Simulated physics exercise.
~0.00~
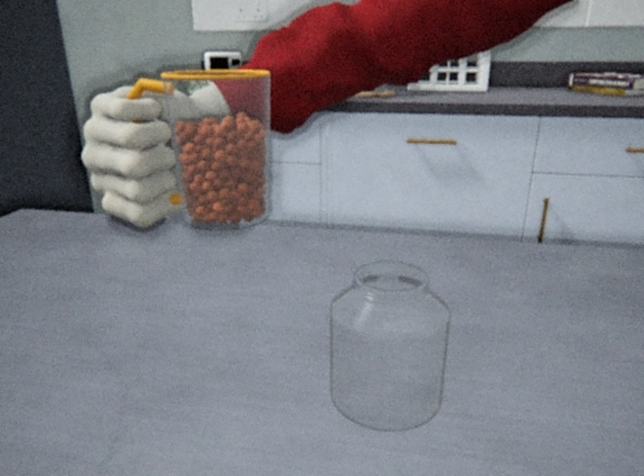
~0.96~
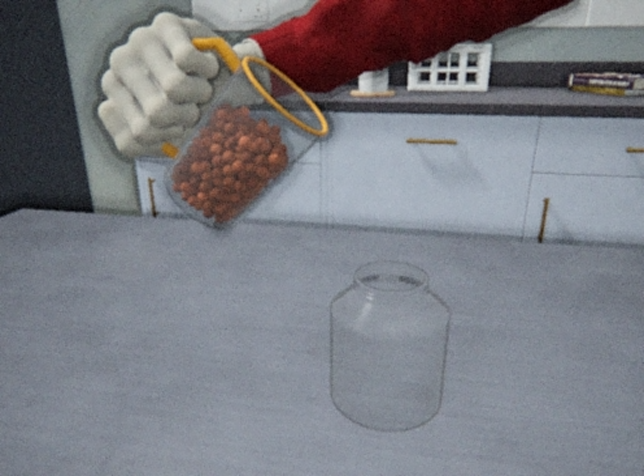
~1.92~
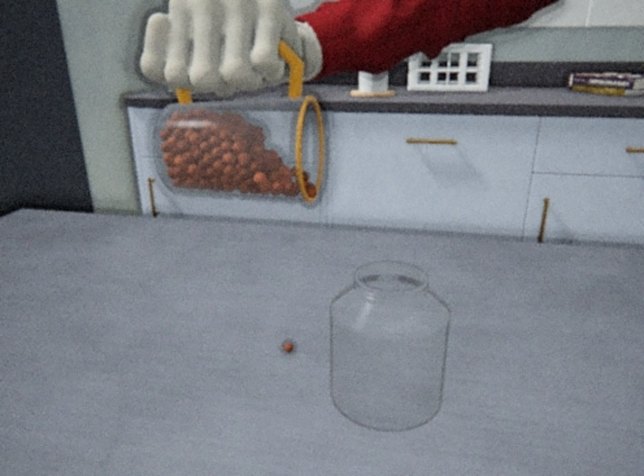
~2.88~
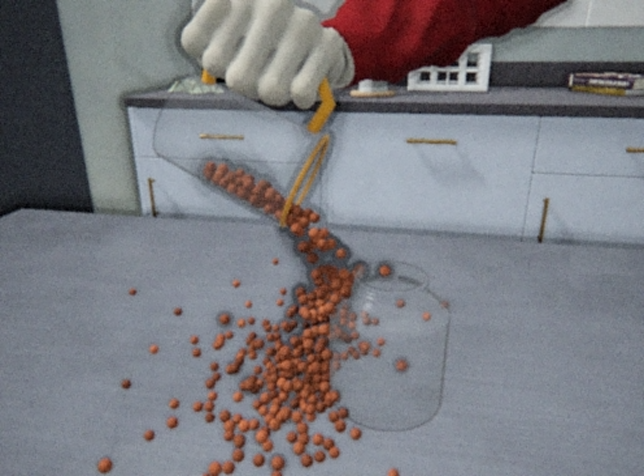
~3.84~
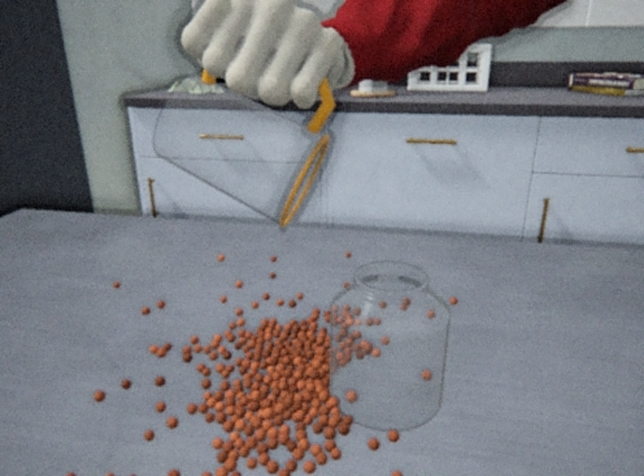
Reddish-brown pellets pouring from a clear cup tipped by a white-gloved hand, missing the glass jar and scattering across the grey table.
